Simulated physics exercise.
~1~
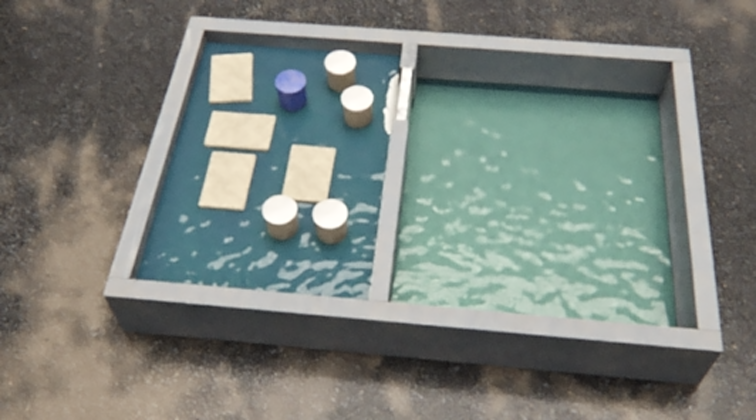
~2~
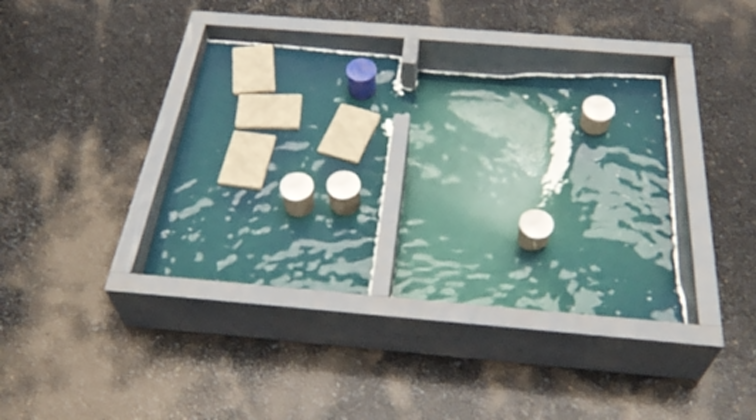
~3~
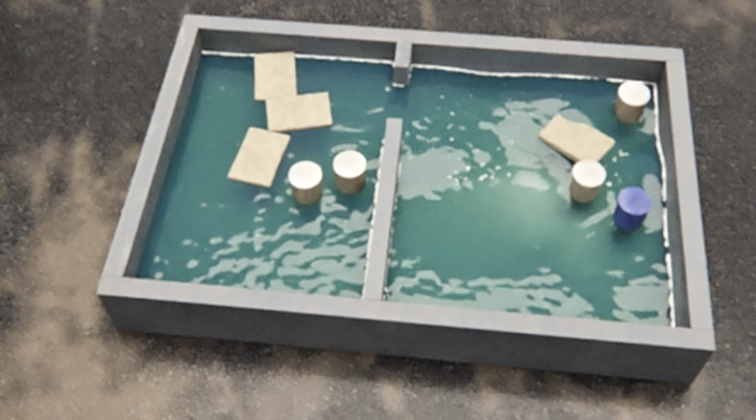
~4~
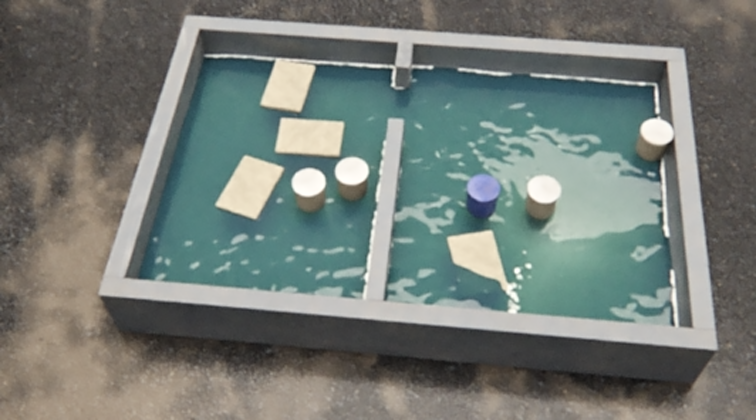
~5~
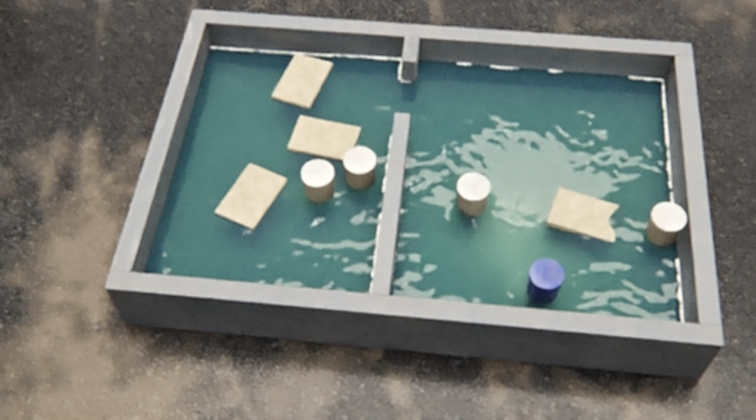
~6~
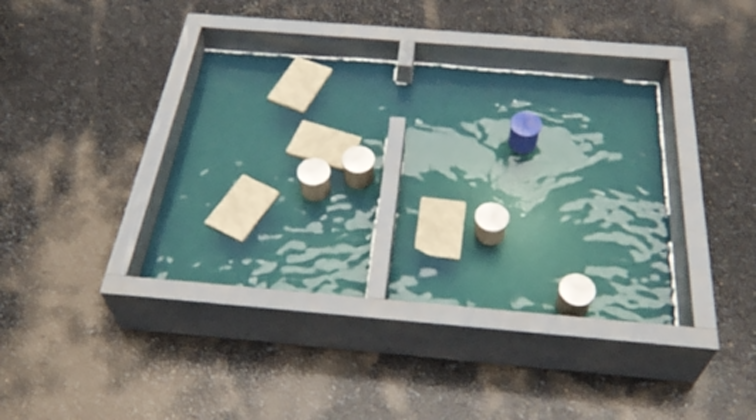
A rectangular grey basin, split by a dividing wall, sits on dark, patchy ground and is seen from above. The left side holds dark water with four flat tan boards, four cream pails and one blue pail, while the greener right side is empty of objects. A gap opens near the top of the divider, and two cream pails sweep through to the right. The blue pail and one board follow, and the water evens out in colour. These four drift around the right side, and at the end the blue pail floats there near the upper middle, with three boards and two cream pails still on the left.
